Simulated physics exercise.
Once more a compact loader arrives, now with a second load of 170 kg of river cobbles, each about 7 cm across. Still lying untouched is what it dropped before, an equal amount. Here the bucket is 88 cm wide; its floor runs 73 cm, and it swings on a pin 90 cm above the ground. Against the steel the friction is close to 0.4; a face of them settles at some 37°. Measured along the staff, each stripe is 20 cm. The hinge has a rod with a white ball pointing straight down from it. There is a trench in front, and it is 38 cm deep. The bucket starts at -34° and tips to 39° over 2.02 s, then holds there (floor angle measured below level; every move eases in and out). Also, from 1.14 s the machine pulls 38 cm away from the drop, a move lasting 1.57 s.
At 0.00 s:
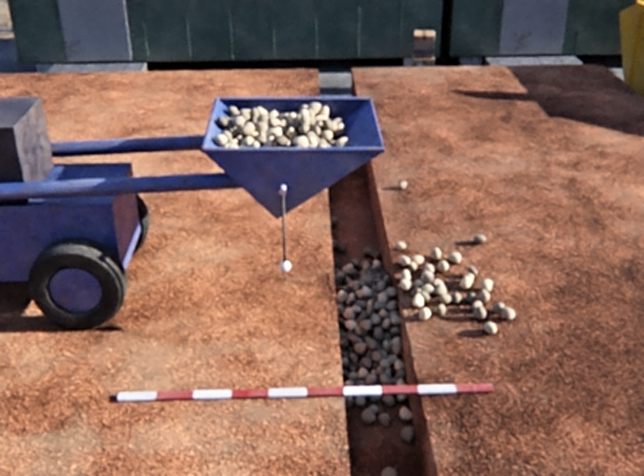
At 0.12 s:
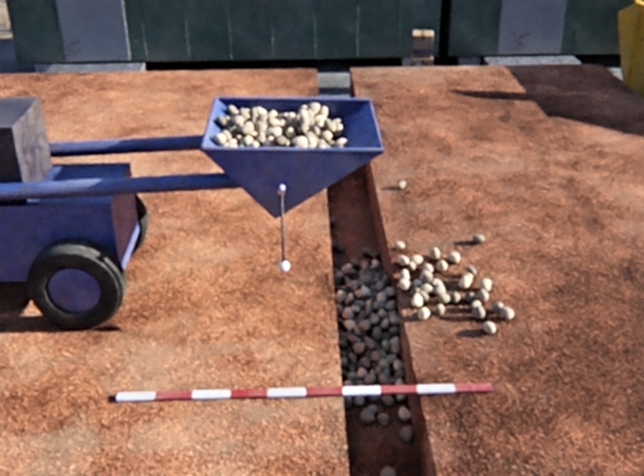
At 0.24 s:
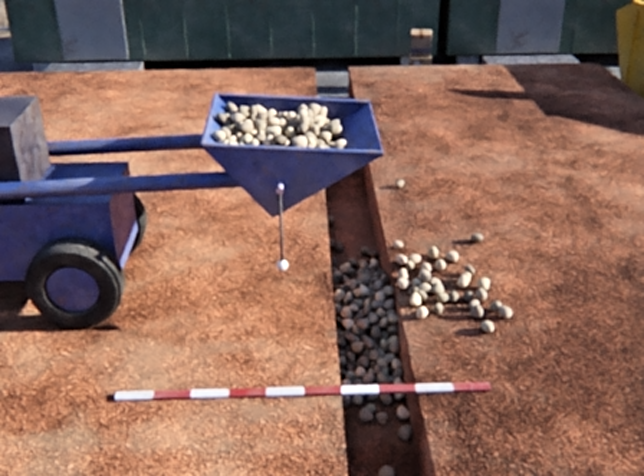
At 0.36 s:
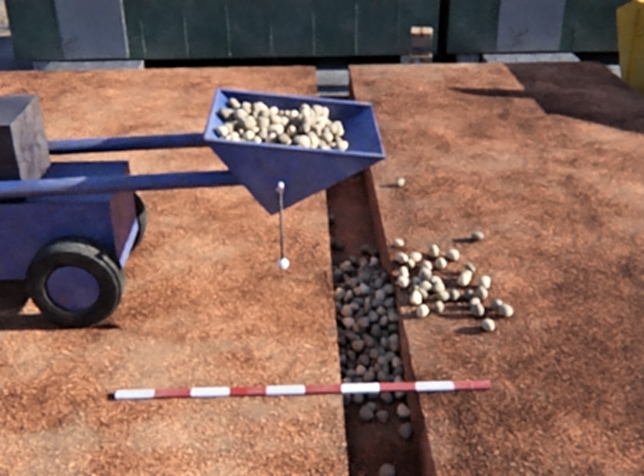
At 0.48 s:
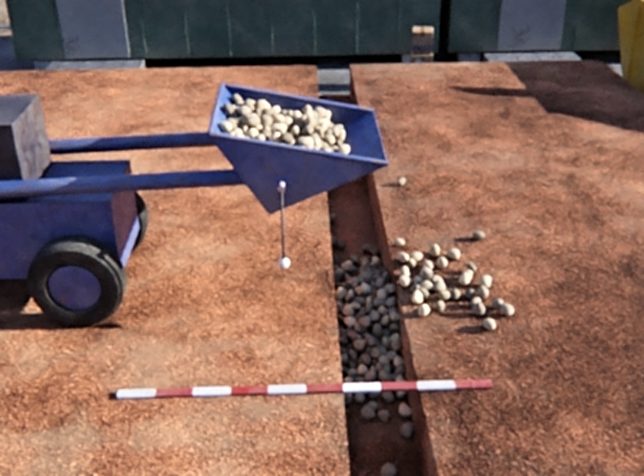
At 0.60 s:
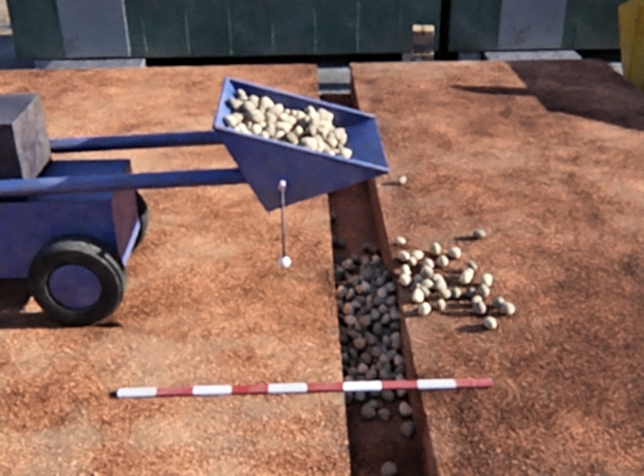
Blue loader bucket full of pale round stones slowly tilting down to the right above a trench partly filled with similar stones.
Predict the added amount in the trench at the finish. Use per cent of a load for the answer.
Some 93 per cent is added.
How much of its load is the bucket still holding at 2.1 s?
Close to 5 in a hundred is still held.
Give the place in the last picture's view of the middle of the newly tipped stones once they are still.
The centre sits about (361, 294).
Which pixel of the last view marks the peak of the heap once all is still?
Expect the peak around (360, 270).
After 1.5 s the floor is at 28°; in per cent of one load, 92 in the bucket, 97 in the trench, 11 past the trench; the foremost stones are at (485, 284).
After 2.1 s the floor is at 39°; in per cent of one load, 6 in the bucket, 12 short of the trench, 167 in the trench, 15 past the trench; the foremost stones are at (485, 284).
After 3.2 s the floor is at 39°; in per cent of one load, 0 in the bucket, 4 short of the trench, 182 in the trench, 15 past the trench; the foremost stones are at (485, 280).
After 5.6 s the floor is at 39°; in per cent of one load, 0 in the bucket, 4 short of the trench, 182 in the trench, 15 past the trench; the foremost stones are at (485, 280). Net gain in the trench, 93.
